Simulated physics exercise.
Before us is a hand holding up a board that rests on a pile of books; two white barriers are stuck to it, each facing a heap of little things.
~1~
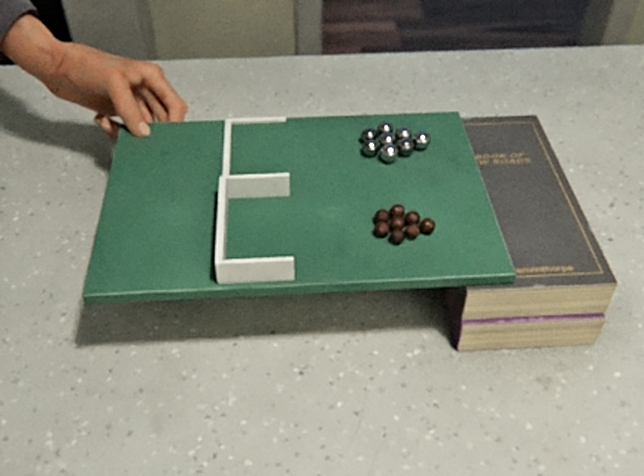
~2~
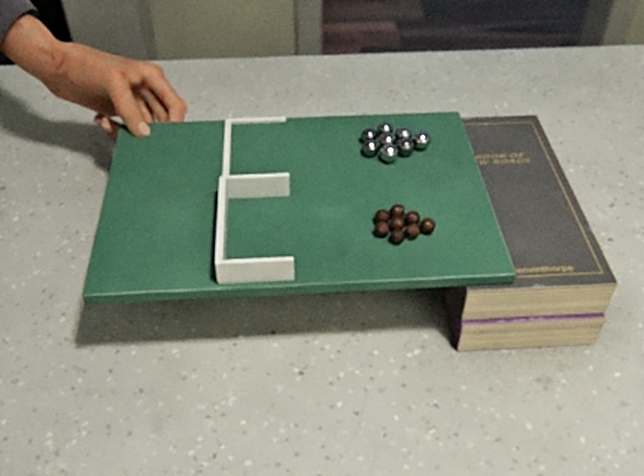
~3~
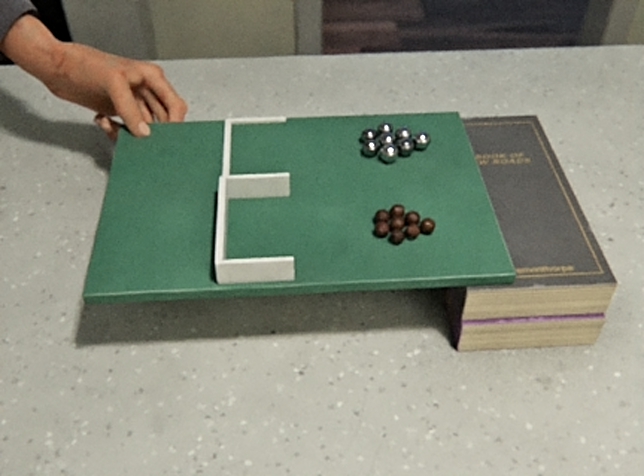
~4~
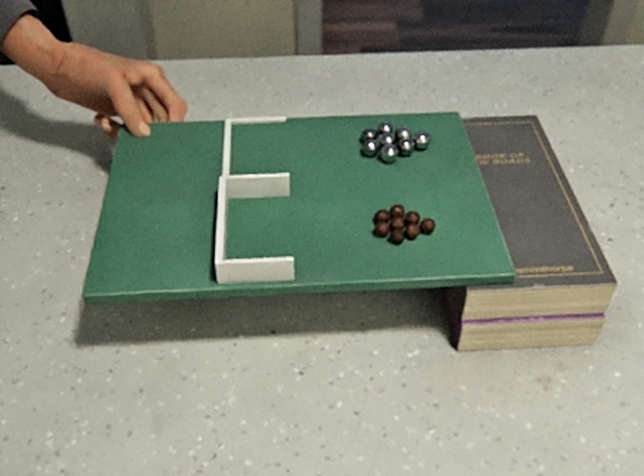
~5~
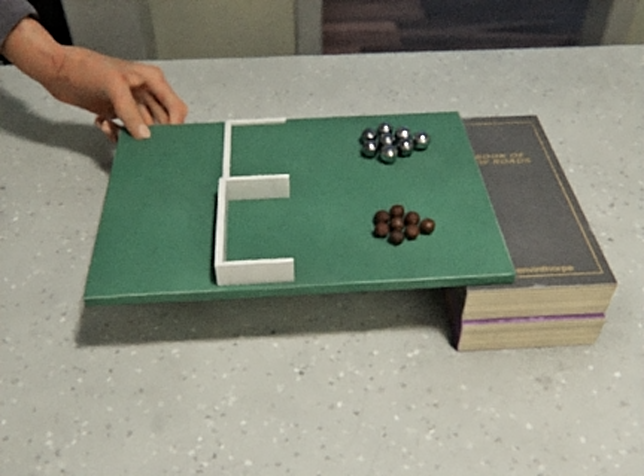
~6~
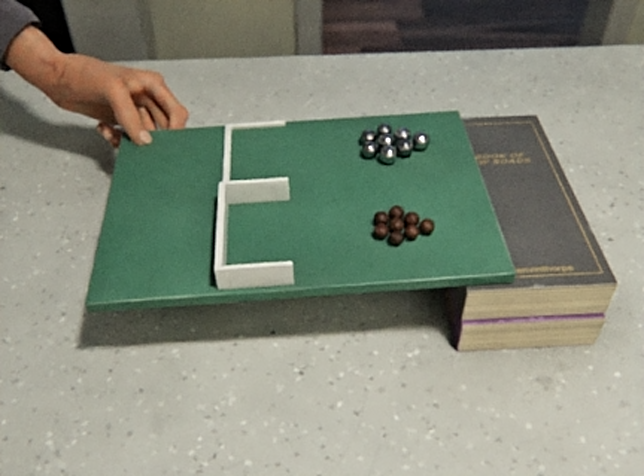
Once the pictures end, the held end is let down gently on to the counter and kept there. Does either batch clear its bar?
At the fences the front batch is held back and the back batch goes beyond.
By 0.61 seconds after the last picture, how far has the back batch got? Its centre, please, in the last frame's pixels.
In the last picture's pixels, the middle is around (276, 177).
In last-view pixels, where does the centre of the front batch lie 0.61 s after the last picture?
Its centre is near (279, 262).
Then, 0.29 s after the last picture, board sloping at 9°; front batch on its way down; back batch on its way down.
Then, 0.61 s after the last picture, board resting at 14°; front batch on its way down; back batch on its way down.
Then, 0.98 s after the last picture, board resting at 14°; front batch has reached its bar; back batch all past its bar.
By the end, board resting at 14°; front batch gathered behind its bar; back batch all past its bar.
